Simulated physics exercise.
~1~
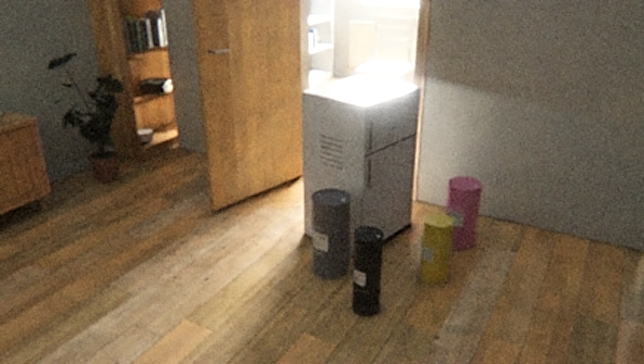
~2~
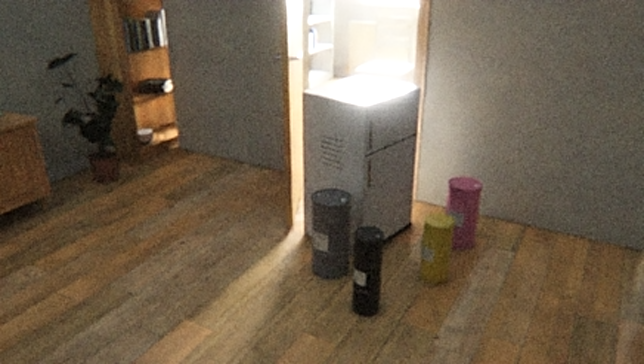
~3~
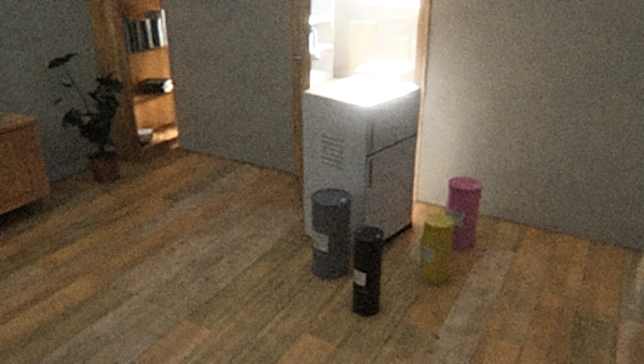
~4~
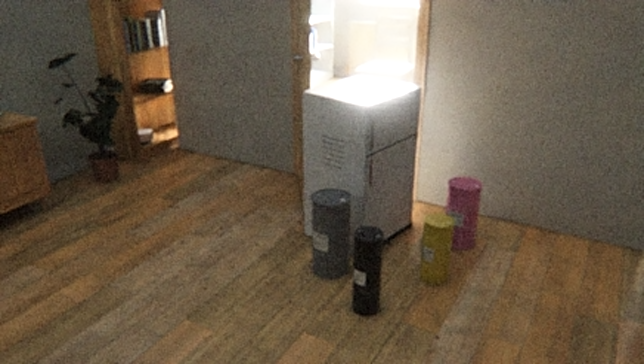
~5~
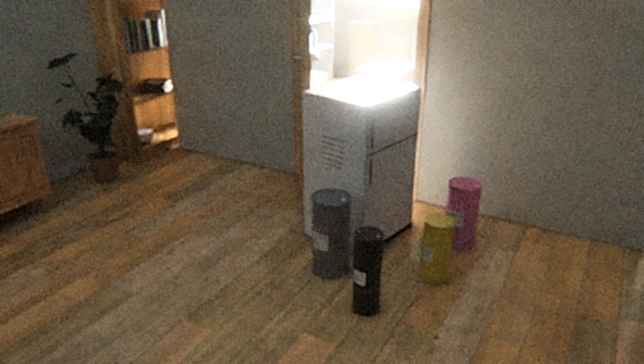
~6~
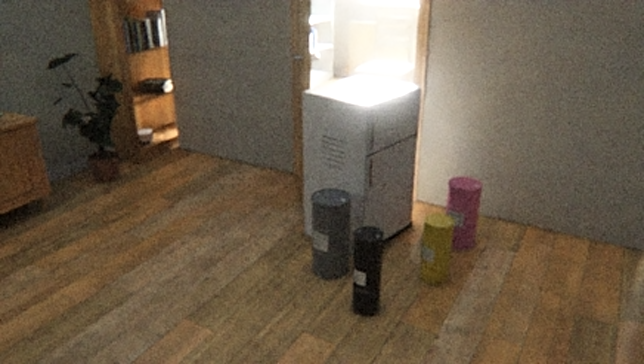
In a dim room with a wooden floor, a door swung back through a bright doorway and out of sight behind a white appliance, while the grey, black, yellow and pink canisters around it stayed put and the doorway remained open at the end.
